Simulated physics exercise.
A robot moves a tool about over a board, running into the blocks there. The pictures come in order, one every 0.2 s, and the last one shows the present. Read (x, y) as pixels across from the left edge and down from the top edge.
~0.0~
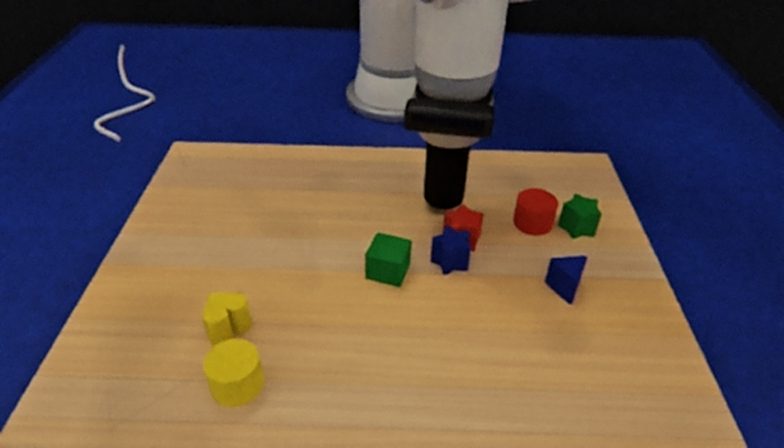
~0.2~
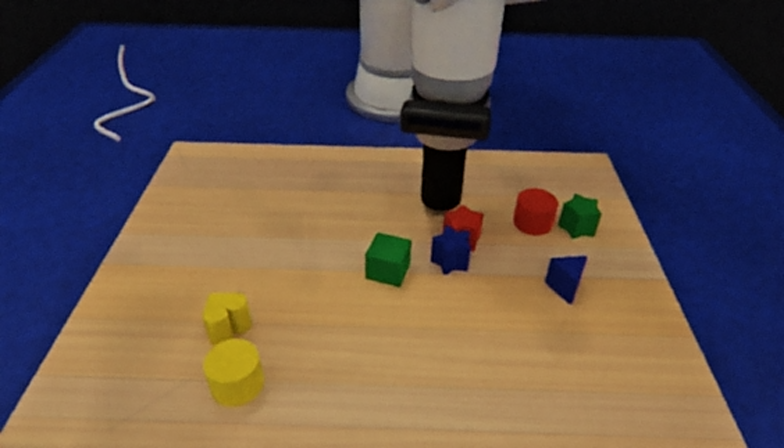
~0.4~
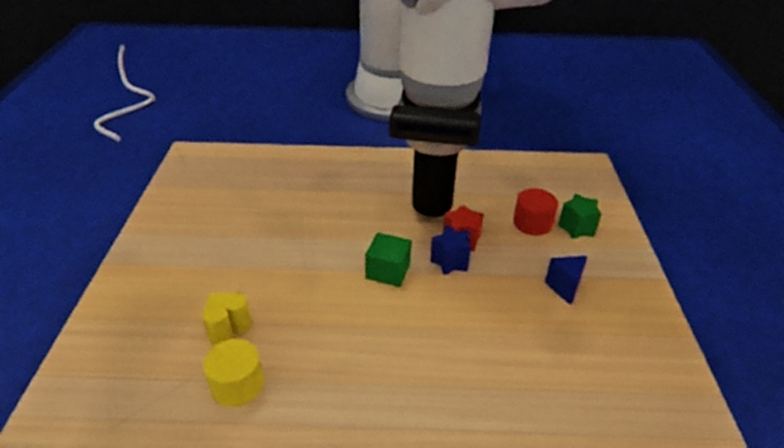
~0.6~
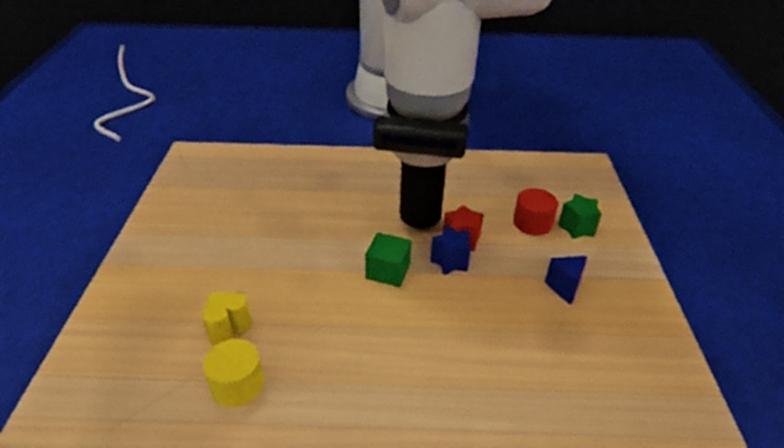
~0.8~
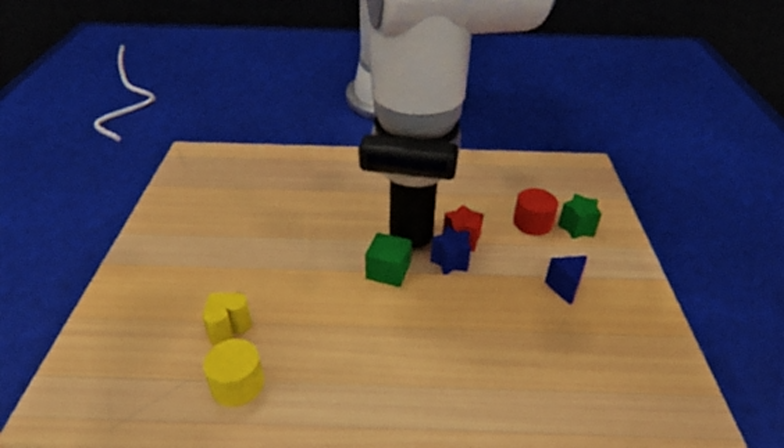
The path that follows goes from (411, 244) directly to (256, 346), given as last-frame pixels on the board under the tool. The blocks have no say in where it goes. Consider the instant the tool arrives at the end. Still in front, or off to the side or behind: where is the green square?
The green square slips off.
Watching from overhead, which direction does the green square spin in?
My answer: Anticlockwise.
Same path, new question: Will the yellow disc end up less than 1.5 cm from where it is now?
The answer is yes.
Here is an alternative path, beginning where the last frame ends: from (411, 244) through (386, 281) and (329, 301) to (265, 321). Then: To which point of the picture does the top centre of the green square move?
The middle of its upper face will lie at (276, 331).
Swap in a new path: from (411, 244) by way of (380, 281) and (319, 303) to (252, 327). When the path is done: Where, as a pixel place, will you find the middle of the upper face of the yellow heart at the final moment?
The top centre is at (194, 311).
On the path given first. One third of the way, tool (366, 267); green square (349, 281).
Two thirds of the way, tool (314, 301); green square (323, 320), turned 45° anticlockwise.
At the end, tool (254, 338); yellow heart (218, 304); yellow disc (226, 366); green square (322, 326), turned 60° anticlockwise; blue star-shaped block in place.
